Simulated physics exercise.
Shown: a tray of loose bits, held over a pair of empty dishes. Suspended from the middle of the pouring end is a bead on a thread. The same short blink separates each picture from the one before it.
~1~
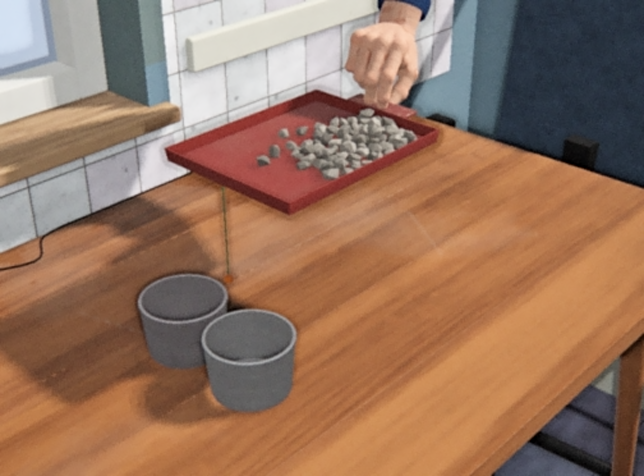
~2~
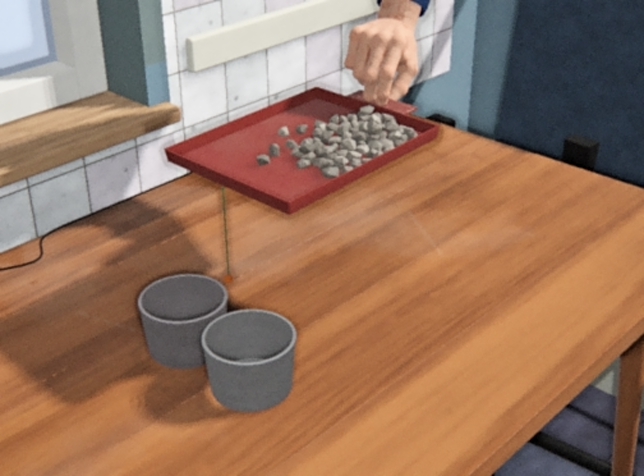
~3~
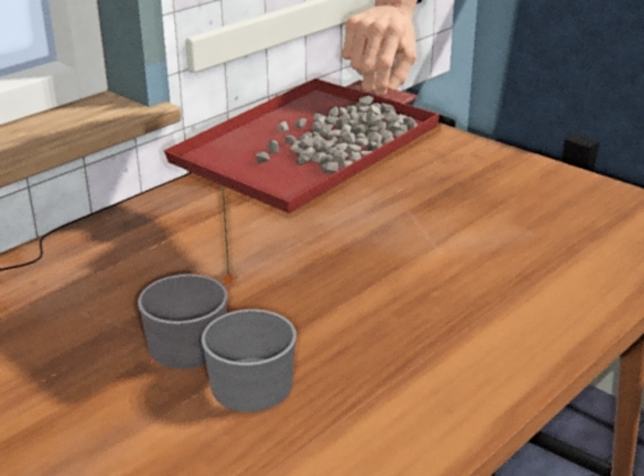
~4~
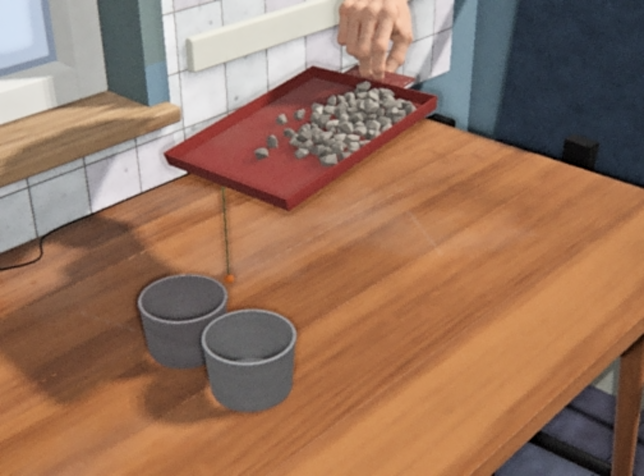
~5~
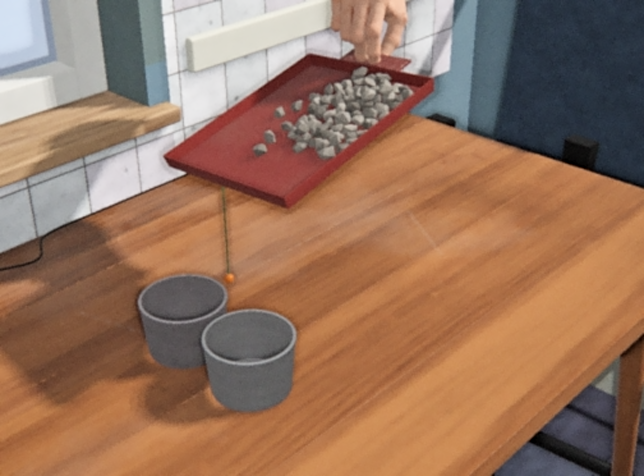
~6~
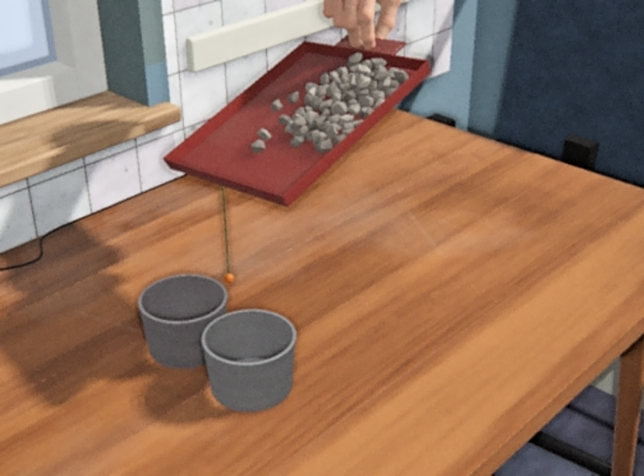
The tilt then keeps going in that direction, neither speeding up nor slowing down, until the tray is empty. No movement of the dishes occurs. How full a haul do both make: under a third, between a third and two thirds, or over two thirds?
A third to two thirds.
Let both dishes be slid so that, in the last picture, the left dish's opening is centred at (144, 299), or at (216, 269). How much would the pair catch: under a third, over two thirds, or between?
First attempt: The middle third; second attempt: Under a third.
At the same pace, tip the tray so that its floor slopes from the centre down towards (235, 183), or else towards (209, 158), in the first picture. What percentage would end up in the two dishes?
80 % and 10 %.
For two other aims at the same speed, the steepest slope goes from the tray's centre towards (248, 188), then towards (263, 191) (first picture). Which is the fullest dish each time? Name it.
Case 1 - the one at right; case 2 - the one at right.
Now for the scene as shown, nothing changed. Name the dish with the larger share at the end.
It's the one on the left.
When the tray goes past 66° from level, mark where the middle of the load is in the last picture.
The middle of the pieces shows up near (196, 171).
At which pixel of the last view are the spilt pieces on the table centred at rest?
Centre at rest: About (111, 336).
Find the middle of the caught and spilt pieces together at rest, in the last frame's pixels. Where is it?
The centre ends up roughly at (169, 338).
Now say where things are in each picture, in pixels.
The first picture shows corners of the pouring end at (167, 148) and (289, 201), level; middle of the load at (356, 142), bits of gravel; left dish at (152, 335); right dish at (217, 377); bead on its thread at (229, 279).
The second picture shows corners of the pouring end at (167, 148) and (289, 201), level; middle of the load at (356, 140).
The third picture shows corners of the pouring end at (166, 150) and (288, 200), tipped barely, lowest at the left corner; middle of the load at (356, 132).
The fourth picture shows corners of the pouring end at (166, 152) and (286, 198), tipped a little, lowest at the left corner; middle of the load at (354, 121).
The fifth picture shows corners of the pouring end at (165, 155) and (285, 196), tipped a little, lowest at the left corner; middle of the load at (351, 109).
The sixth picture shows corners of the pouring end at (165, 157) and (283, 195), tipped clearly, lowest at the left corner; middle of the load at (347, 98); left dish at (152, 335); right dish at (217, 377).
Soon, tray tipped steeply; about two thirds on the tray; a stray few in the left dish; a stray few outside both; about a third in the air.
A while on, tray tipped past a quarter turn; about a quarter on the tray; about a quarter in the left dish; about a third outside both; a small part in the air.
Towards the end, tray tipped past a quarter turn; a stray few in the right dish; about half in the left dish; about half outside both.
Finally, tray tipped past a quarter turn; a stray few in the right dish; about half in the left dish; about half outside both.
